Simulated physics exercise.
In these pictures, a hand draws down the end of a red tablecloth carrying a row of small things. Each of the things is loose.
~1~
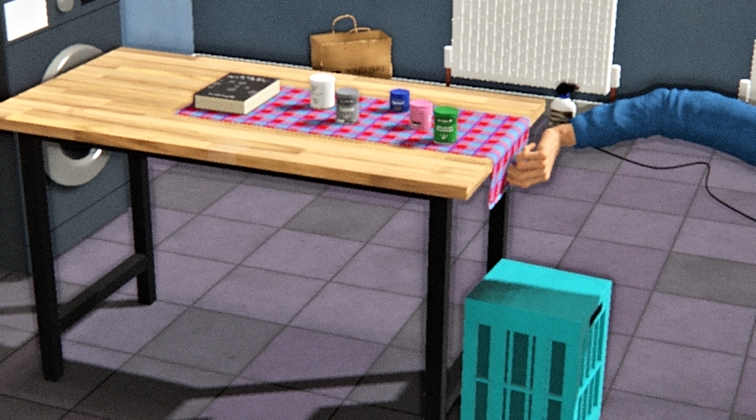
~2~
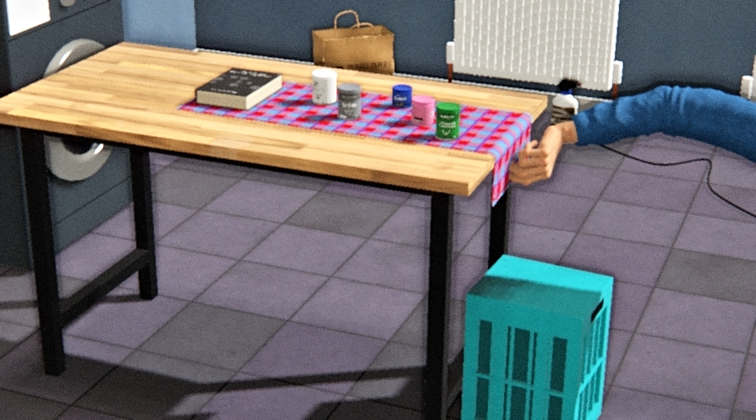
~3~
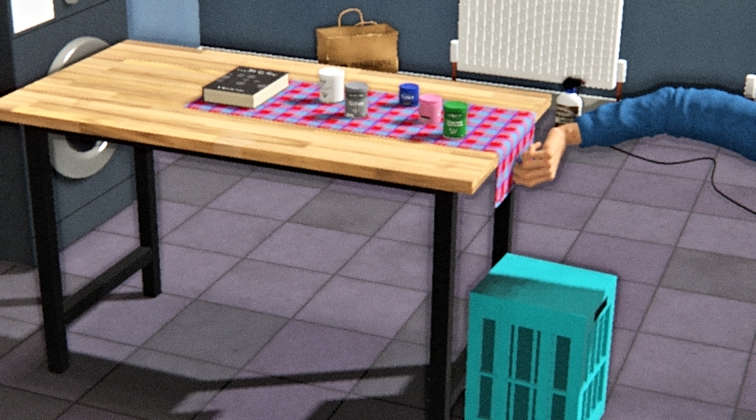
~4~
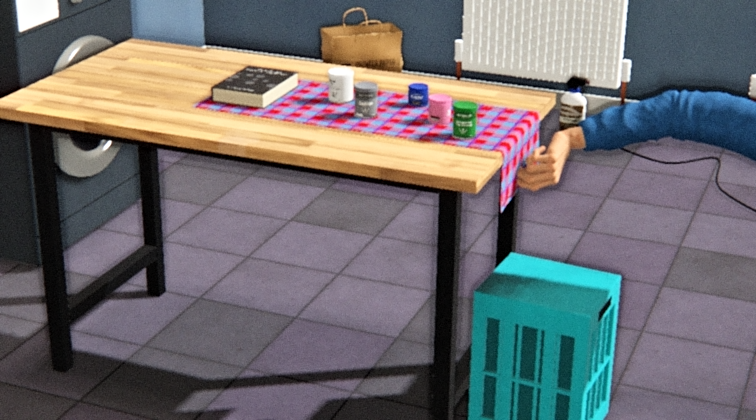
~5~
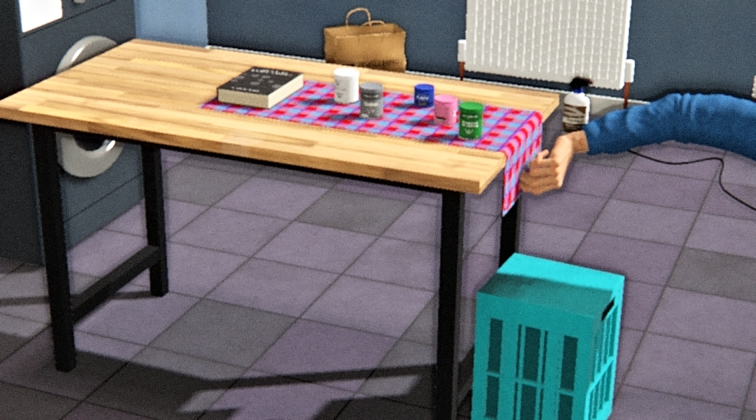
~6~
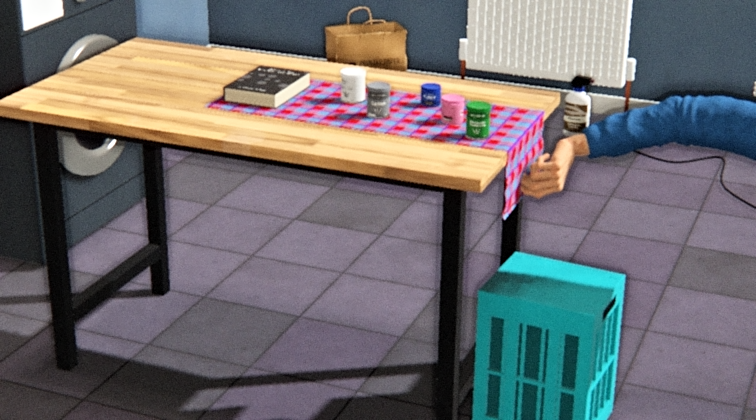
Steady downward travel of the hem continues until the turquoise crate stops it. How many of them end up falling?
Two.
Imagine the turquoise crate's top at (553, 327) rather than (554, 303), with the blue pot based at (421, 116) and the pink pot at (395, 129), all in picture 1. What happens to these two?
As for the blue pot, it leaves the top; as for the pink pot, it leaves the top.
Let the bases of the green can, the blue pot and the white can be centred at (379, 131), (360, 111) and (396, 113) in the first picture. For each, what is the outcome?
Looks like the green can hangs in there, the blue pot hangs in there, and the white can hangs in there.
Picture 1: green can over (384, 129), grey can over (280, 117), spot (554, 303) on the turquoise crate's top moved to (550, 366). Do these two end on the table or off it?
Green can: Lost; grey can: Safe.
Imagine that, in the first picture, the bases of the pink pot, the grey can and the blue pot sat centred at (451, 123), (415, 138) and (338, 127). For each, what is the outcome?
Outcome: Pink pot falls away, grey can falls away, blue pot stays.
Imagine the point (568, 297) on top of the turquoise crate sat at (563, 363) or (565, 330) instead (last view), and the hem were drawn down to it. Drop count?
Counts: 4 / 3.
A little later, hem near (522, 257); green can gone.
Next, hem on the crate; green can and pink pot gone.
When it is over, hem on the crate; green can and pink pot gone. The count of fallen things is two.
